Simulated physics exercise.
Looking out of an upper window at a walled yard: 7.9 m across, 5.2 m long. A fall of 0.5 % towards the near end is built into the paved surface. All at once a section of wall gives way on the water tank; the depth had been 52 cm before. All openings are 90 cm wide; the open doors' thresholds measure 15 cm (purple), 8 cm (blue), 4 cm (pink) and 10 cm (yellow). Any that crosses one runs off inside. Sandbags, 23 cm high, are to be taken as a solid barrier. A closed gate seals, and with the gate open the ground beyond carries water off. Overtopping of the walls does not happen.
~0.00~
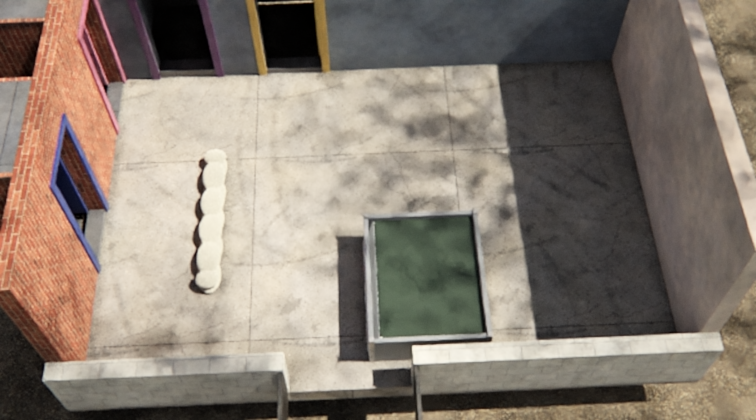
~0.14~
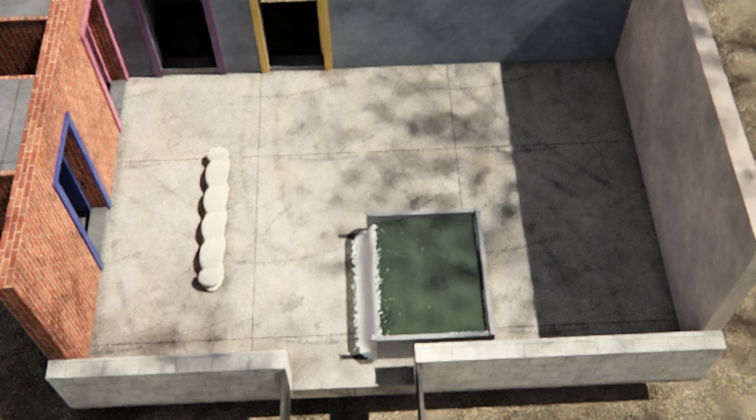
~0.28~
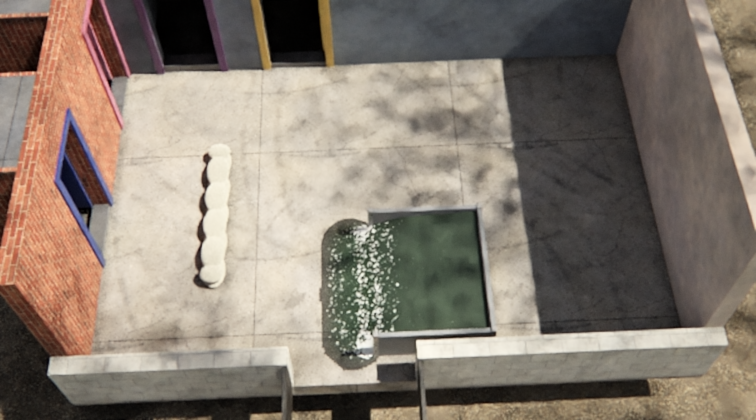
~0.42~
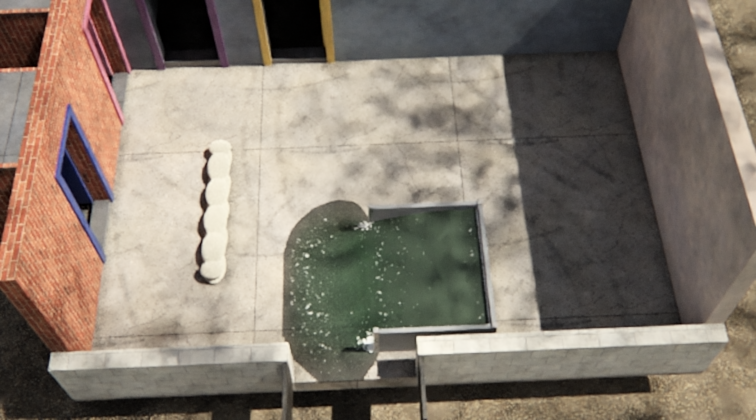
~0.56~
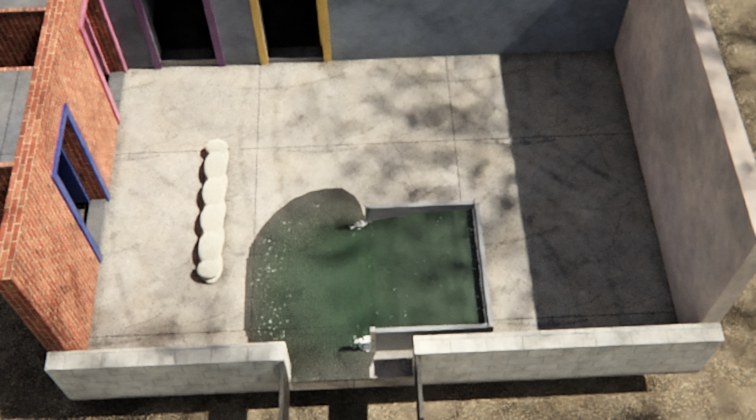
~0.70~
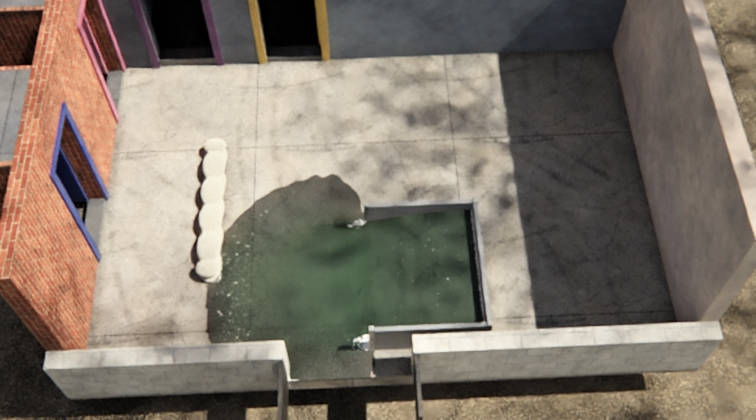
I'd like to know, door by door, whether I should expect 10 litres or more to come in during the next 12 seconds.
In the end purple door: Beneath the limit; blue door: Beneath the limit; pink door: Above the limit; yellow door: Beneath the limit.
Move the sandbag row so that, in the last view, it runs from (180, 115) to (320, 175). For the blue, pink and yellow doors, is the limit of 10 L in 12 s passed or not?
Then the blue door is over the mark, the pink door over the mark, the yellow door short of it.
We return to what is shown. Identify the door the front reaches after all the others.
It's the pink door.
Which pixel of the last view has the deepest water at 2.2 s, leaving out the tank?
Position: About (112, 371).
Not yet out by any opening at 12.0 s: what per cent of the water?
Close to 80 in a hundred remains.
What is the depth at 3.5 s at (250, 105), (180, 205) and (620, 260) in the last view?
Around 4 cm, 4 cm and 0 cm.
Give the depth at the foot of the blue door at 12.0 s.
4.0 cm.
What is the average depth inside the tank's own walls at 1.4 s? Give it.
The average depth is around 21 cm.
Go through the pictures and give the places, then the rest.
In the first picture, the water tank at (425, 276) is whole and still, 52 cm deep.
In the second picture, the front is at (357, 235), 1.0 m from the gap at (374, 289); 0.5 m2 of floor is under water; 52 cm left at the back of the water tank.
In the third picture, the front is at (341, 226), 1.2 m from the gap at (375, 287); 1.2 m2 of floor is under water; 52 cm left at the back of the water tank.
In the fourth picture, the front is at (309, 220), 1.5 m from the gap at (376, 283); 2.6 m2 of floor is under water; 46 cm left at the back of the water tank.
In the fifth picture, water pours out at (373, 282) and has run 1.8 m, to (263, 235); typically 6 cm deep outside, 44 cm at the water tank's back.
In the sixth picture, the front is at (215, 329), 2.2 m from the gap at (371, 281); 5.1 m2 of floor is under water; 43 cm left at the back of the water tank.
After 1.4 s water covers 25 % of the floor and is deepest (28 cm) near (227, 269); purple door not reached, blue door not reached, pink door not reached, yellow door not reached.
After 2.2 s water covers 25 % of the floor and is deepest (37 cm) near (112, 371); purple door not reached, blue door 2 cm at the sill, 0 L in, pink door not reached, yellow door not reached.
After 3.5 s water covers 45 % of the floor and is deepest (20 cm) near (85, 372); purple door 6 cm at the sill, 0 L in, blue door 7 cm at the sill, 0 L in, pink door not reached, yellow door 11 cm at the sill, 0 L in.
After 7.0 s water covers 60 % of the floor and is deepest (11 cm) near (123, 84); purple door 10 cm at the sill, 2 L in, blue door 5 cm at the sill, 0 L in, pink door 10 cm at the sill, 52 L in, yellow door 5 cm at the sill, 2 L in.
After 12.0 s water covers 85 % of the floor and is deepest (5 cm) near (611, 187); purple door 3 cm at the sill, 2 L in, blue door 4 cm at the sill, 0 L in, pink door 3 cm at the sill, 84 L in, yellow door 2 cm at the sill, 2 L in.
